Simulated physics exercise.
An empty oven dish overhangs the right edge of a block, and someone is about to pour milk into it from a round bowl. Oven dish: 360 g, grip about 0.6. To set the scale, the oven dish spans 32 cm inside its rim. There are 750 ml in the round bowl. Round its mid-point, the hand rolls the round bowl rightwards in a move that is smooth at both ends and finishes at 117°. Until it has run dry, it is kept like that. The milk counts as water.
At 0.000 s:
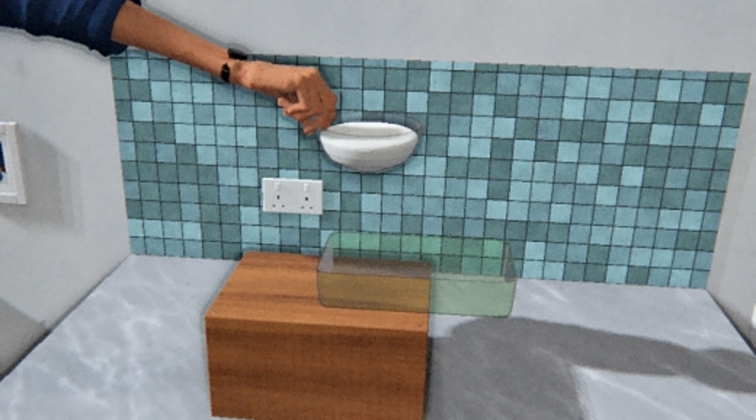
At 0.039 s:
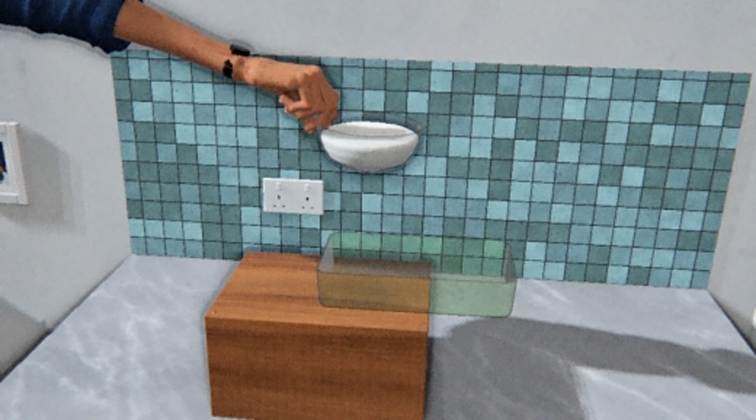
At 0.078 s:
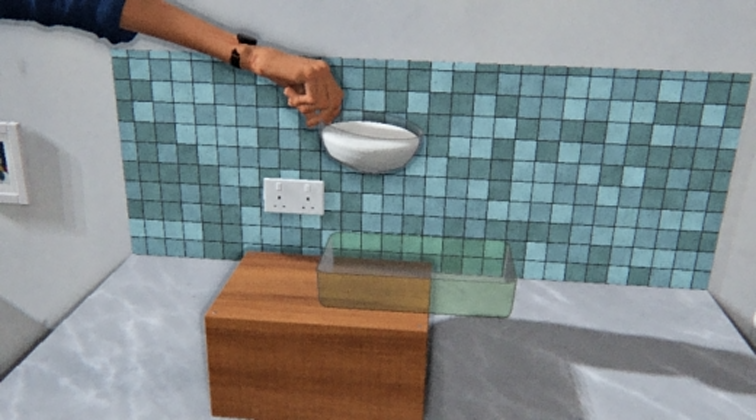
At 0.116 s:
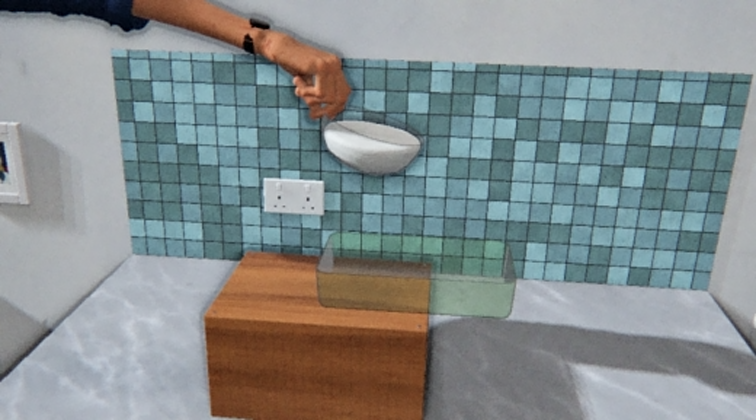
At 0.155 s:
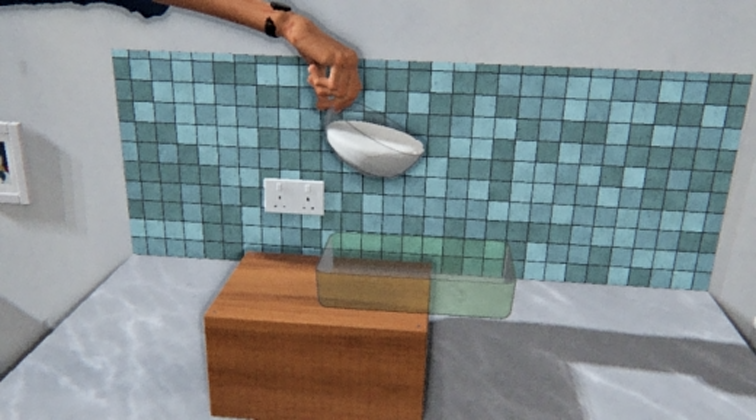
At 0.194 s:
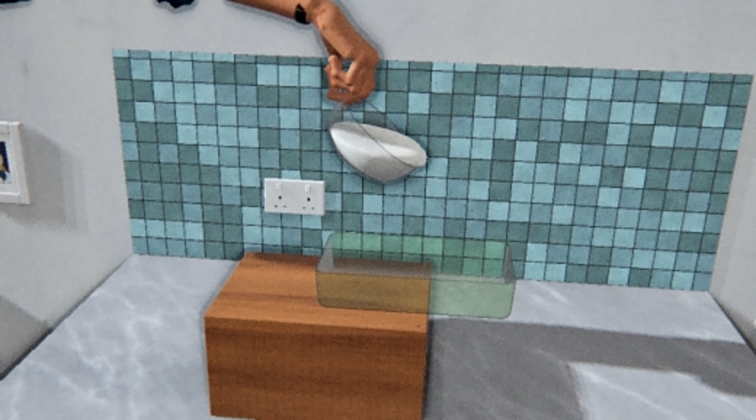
A hand with a dark watch and navy sleeve reaches in from the upper left above a grey marble-patterned counter, seen from the front and slightly above. Behind a brown wooden block, teal mosaic tiles hold a white socket, while a pale green see-through dish overhangs the block's right edge. The hand shifts slightly right as the white bowl steadily tilts down rightward, the camera staying still.
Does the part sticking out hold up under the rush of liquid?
No, the dish tips.
Then, 0.43 s in, the tilt is 114° and 2 per cent is still to pour; the oven dish lies level with 45 per cent in it.
Then, 0.60 s in, the tilt is 117° and 0 per cent is still to pour; the oven dish leans 46° with 50 per cent in it.
Then, 0.78 s in, the tilt is 117° and 0 per cent is still to pour; the oven dish leans 89° with 6 per cent in it.
Then, 0.98 s in, the tilt is 117° and 0 per cent is still to pour; the oven dish leans 102° with 0 per cent in it.
Finally, the oven dish leans 180° with 0 per cent in it.
